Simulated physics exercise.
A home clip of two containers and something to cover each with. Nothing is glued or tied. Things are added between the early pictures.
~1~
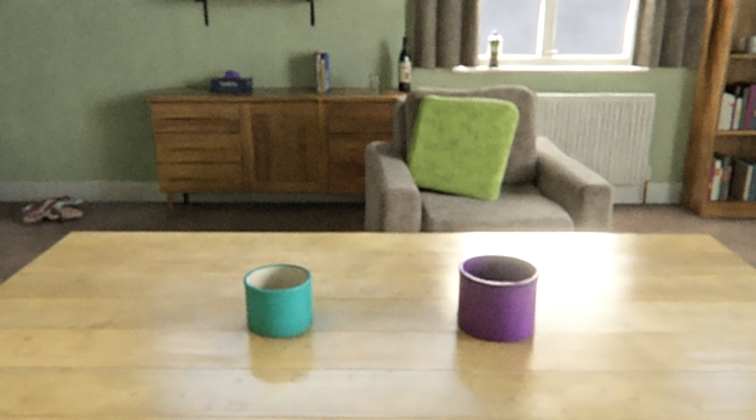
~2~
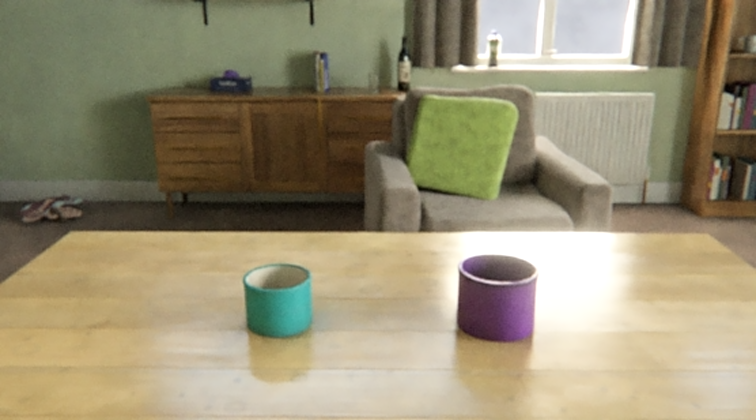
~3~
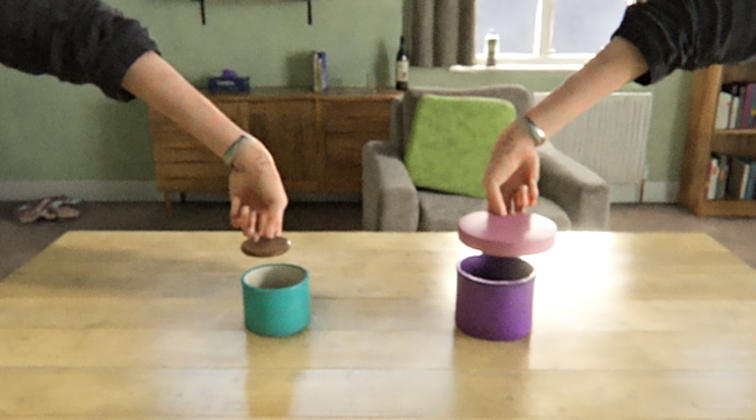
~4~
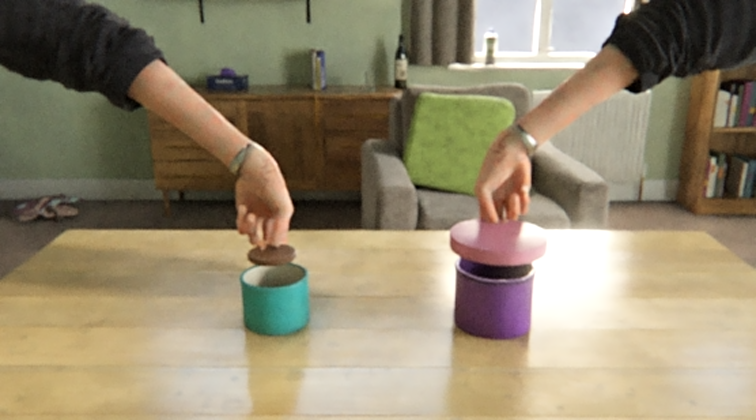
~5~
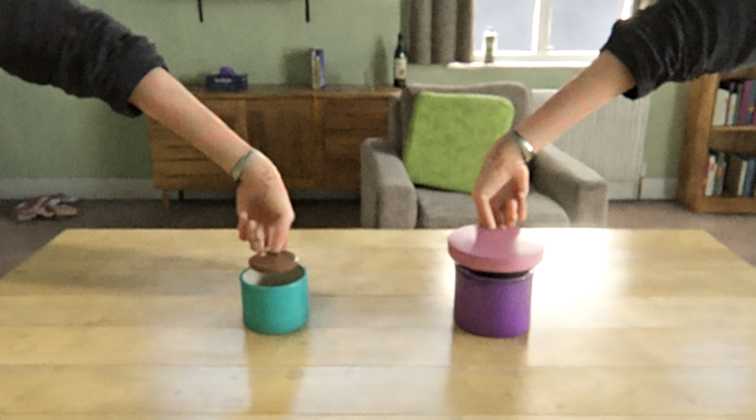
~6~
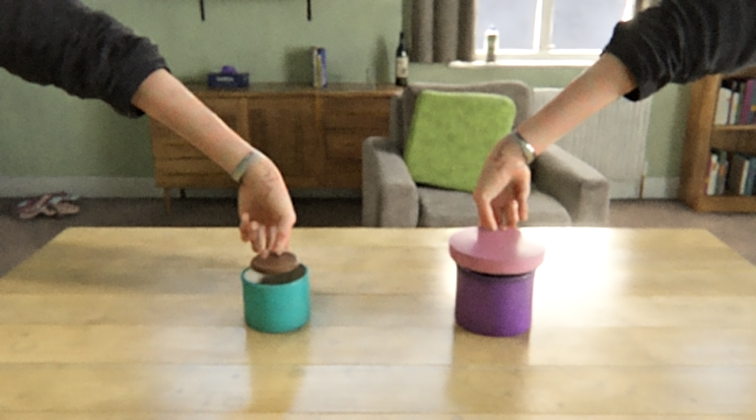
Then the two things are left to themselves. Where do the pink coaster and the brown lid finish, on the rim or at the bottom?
The pink coaster covers the opening; the brown lid drops inside.
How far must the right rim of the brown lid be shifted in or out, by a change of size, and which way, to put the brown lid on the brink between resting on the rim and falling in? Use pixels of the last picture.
Some 8 pixels, right.
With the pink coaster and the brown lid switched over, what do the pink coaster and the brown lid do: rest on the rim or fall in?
The pink coaster rests on the rim, the brown lid slips past the rim.
Then, 0.16 s later than the last frame, pink coaster sitting on the rim near (496, 256); brown lid dropping near (277, 304).
When it is over, the pink coaster works as a lid, near (496, 256); the brown lid slips past the rim, near (277, 312).
